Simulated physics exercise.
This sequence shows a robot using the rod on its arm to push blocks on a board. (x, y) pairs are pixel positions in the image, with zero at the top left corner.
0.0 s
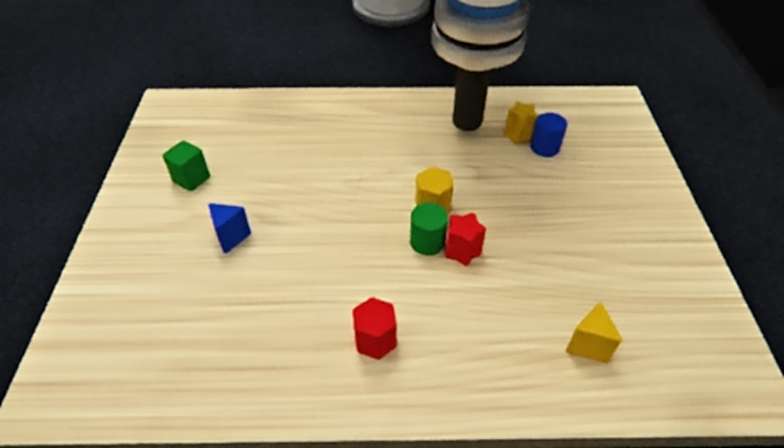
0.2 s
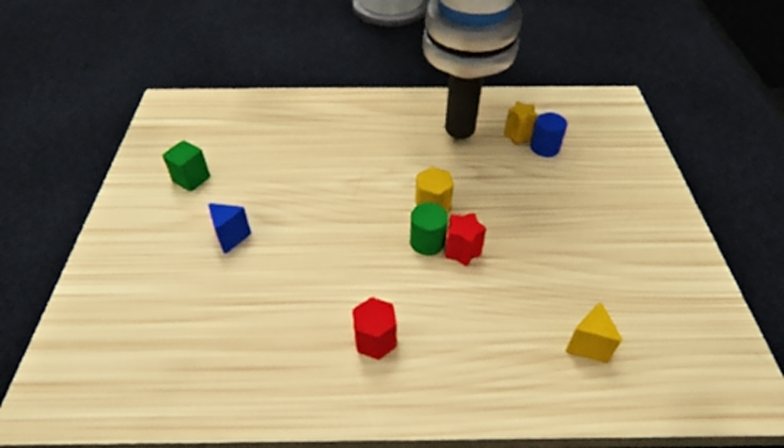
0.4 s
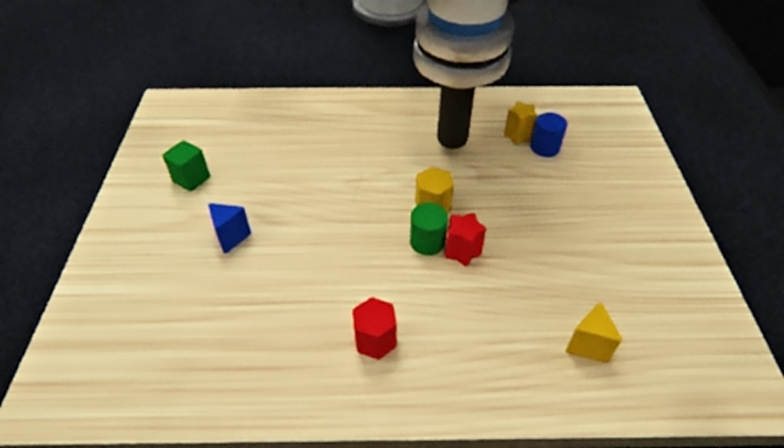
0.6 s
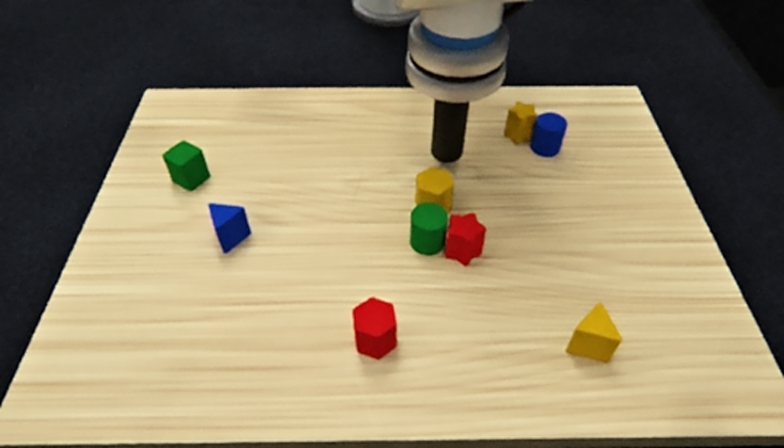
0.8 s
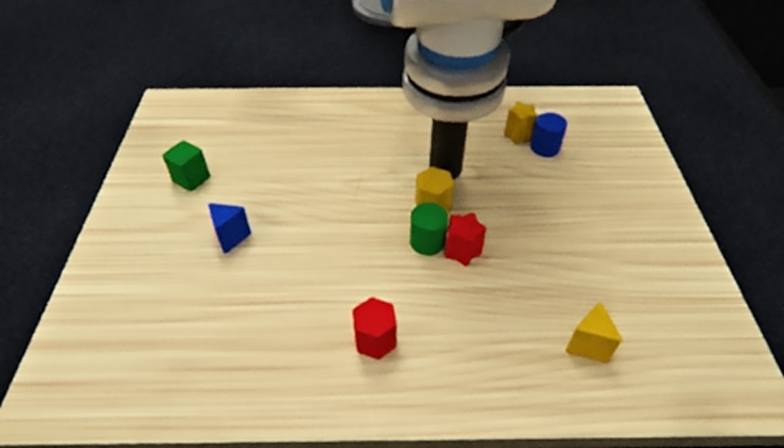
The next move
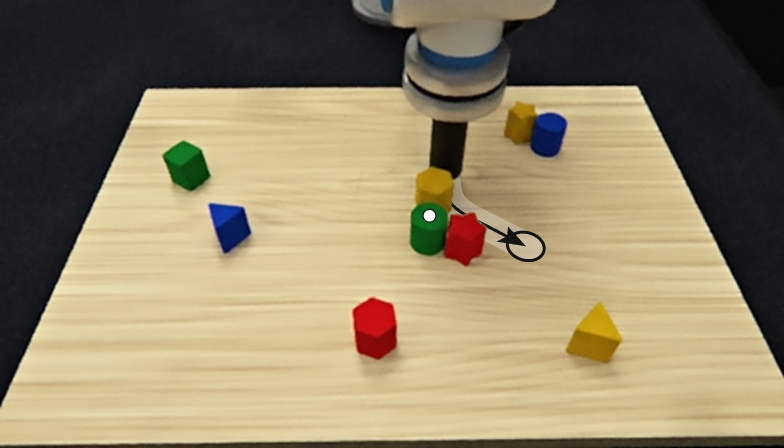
In the video, a robot arm's dark rod moves down and slightly left across a wooden board scattered with colored blocks, drawing close behind the yellow hexagon near the green cylinder and red star, while the blocks stay still.
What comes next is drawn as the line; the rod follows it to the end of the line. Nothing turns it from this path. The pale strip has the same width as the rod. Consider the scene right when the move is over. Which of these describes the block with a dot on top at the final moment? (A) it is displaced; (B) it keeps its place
My answer is option A.
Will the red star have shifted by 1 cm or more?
I'd say no.
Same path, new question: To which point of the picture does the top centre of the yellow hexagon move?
The centre of its top will be at (432, 200).
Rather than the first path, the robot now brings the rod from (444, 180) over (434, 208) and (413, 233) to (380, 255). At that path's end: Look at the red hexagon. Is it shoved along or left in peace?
The red hexagon does not move.
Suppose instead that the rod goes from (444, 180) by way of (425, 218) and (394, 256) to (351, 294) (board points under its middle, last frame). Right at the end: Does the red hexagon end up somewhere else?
In short: Yes.
Drawn move, from (444, 180) over (455, 207) and (489, 227) to (526, 246); the dot is on the green circle.
What follows on the original path. One third of the way, rod (458, 199); green circle (424, 227); yellow hexagon (431, 200), turned 45° clockwise.
Two thirds of the way, rod (492, 219); green circle (424, 227); yellow hexagon (432, 200), turned 45° clockwise.
At the end, rod (528, 237); green circle (424, 227); yellow hexagon (432, 200), turned 45° clockwise; red star still.
